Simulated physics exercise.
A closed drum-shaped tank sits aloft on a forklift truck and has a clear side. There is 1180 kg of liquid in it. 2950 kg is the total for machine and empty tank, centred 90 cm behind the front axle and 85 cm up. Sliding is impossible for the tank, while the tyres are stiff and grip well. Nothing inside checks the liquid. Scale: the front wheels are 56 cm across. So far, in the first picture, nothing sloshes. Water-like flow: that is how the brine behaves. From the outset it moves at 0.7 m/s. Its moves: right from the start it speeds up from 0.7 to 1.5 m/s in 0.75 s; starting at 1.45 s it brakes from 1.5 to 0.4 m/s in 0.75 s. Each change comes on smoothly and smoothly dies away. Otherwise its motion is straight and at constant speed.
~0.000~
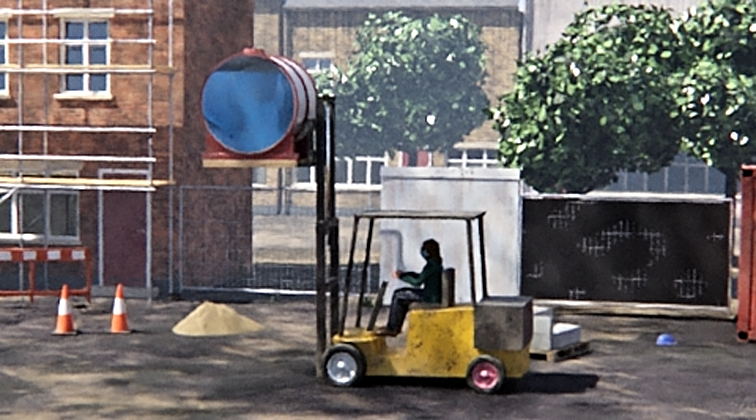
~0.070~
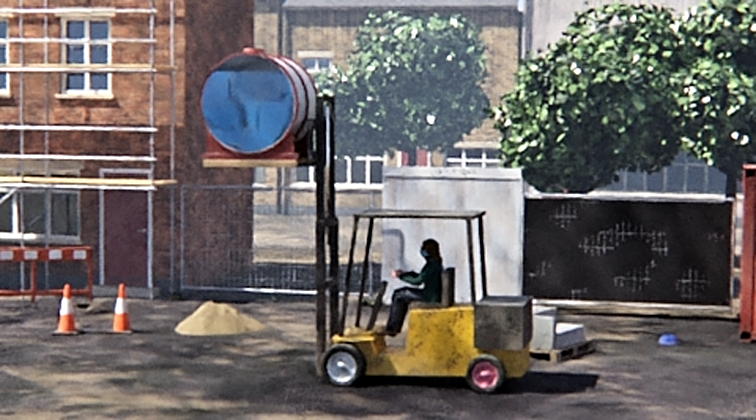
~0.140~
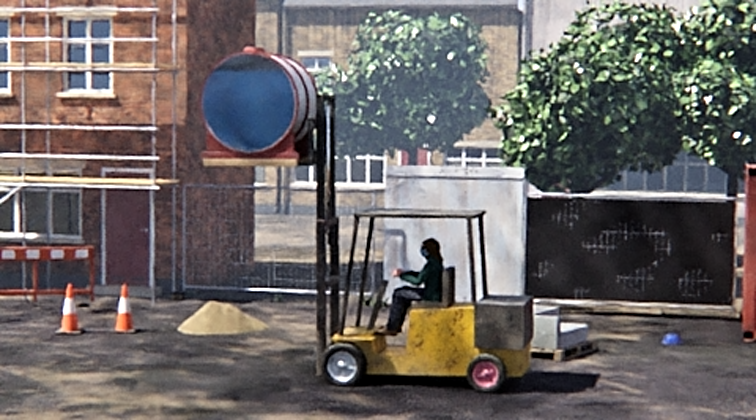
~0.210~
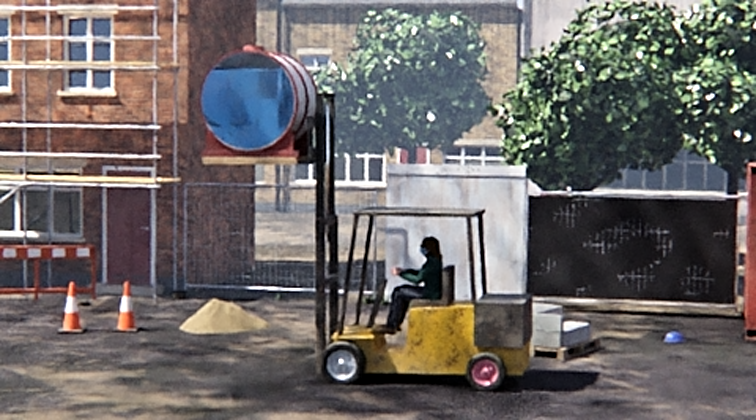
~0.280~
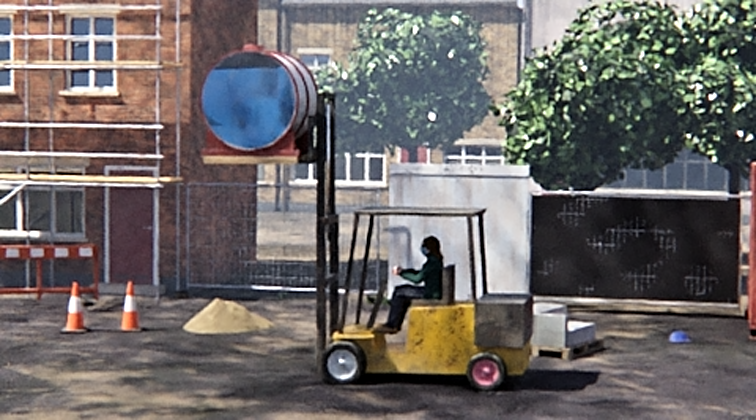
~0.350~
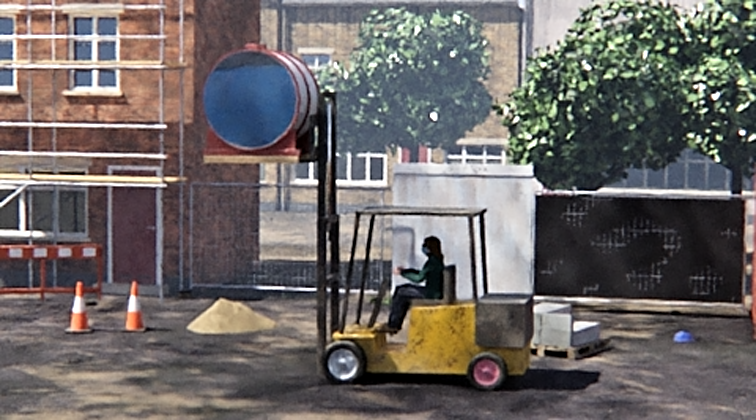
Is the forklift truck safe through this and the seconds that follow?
It ends up upright after a short lift.
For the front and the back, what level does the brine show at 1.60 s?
I'd say some 96 centimetres in front and some 100 centimetres behind.
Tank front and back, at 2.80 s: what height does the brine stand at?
About 98 cm in front, about 92 cm behind.
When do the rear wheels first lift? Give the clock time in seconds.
Near 1.90 s, I reckon.
Then, 1.60 s in, the lean is 0°, wheels down; the liquid stands 96 cm on the front, 99 cm on the back.
Then, 1.90 s in, the lean is 1° nose down, the rear 2 cm in the air; the liquid stands 98 cm on the front, 91 cm on the back.
Then, 2.45 s in, the lean is 3° nose down, the rear 9 cm in the air; the liquid stands 98 cm on the front, 94 cm on the back.
Then, 2.80 s in, the lean is 2° nose down, the rear 6 cm in the air; the liquid stands 98 cm on the front, 92 cm on the back.
Then, 5.18 s in, all wheels are down again; the highest lift was 9 cm and the largest lean 3°.
